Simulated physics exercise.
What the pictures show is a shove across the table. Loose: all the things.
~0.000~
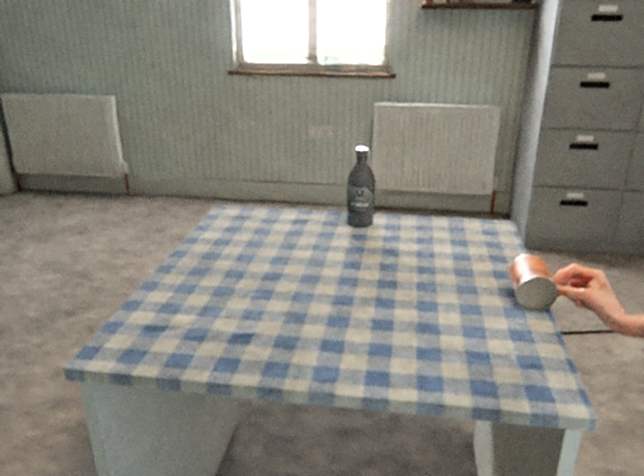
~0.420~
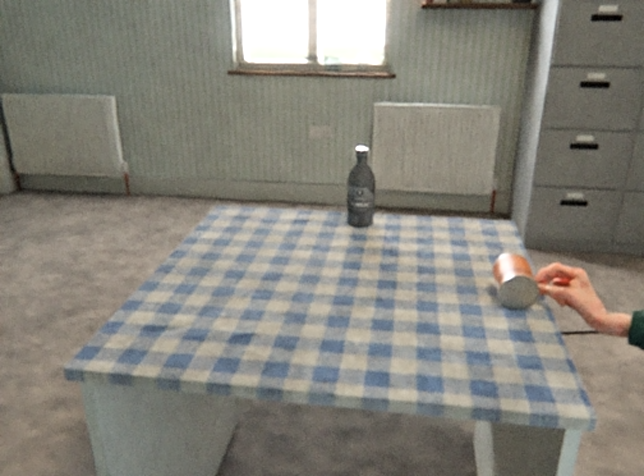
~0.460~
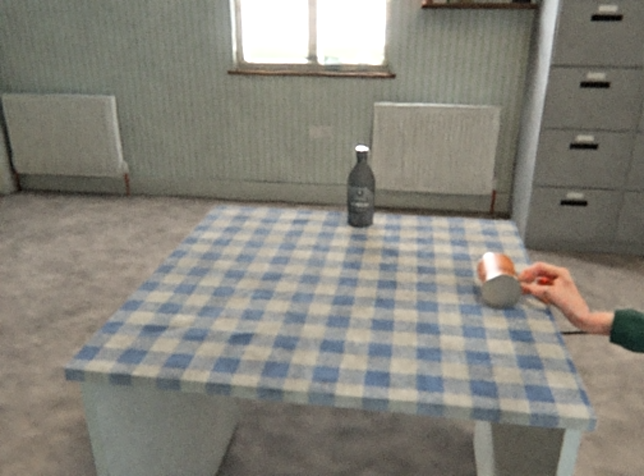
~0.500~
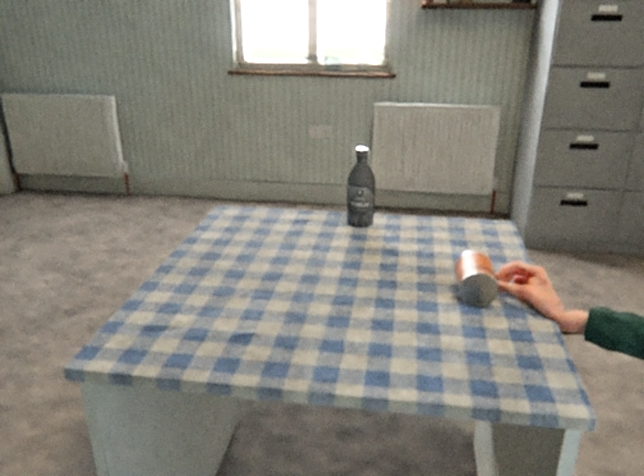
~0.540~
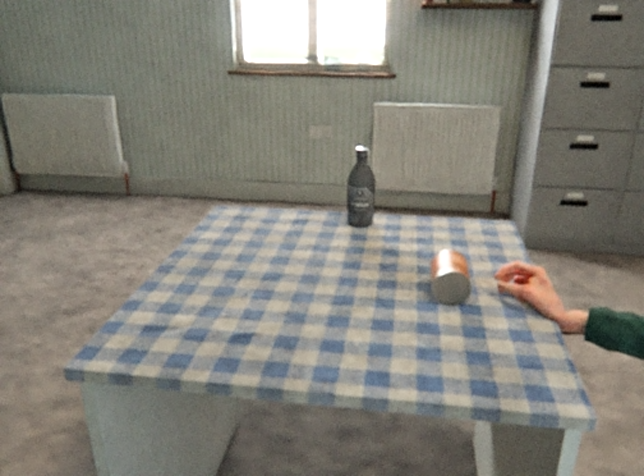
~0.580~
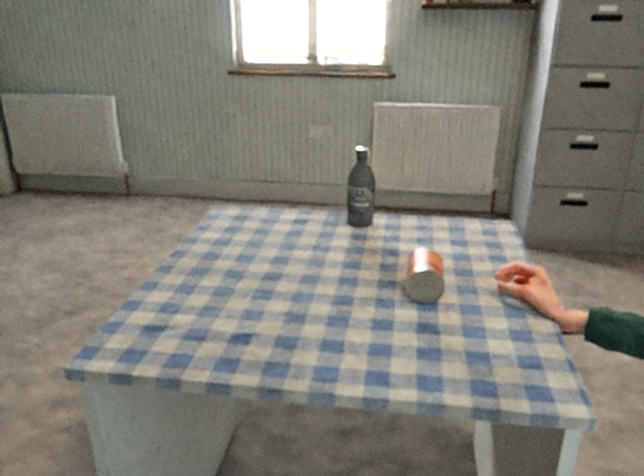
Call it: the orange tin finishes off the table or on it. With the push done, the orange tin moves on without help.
Off the table.
After 0.88 s, orange tin rolled well along near (255, 264).
After 1.18 s, orange tin now off the table.
After 1.48 s, things are still on the move.
By the end (1.7 s), off the table, orange tin.
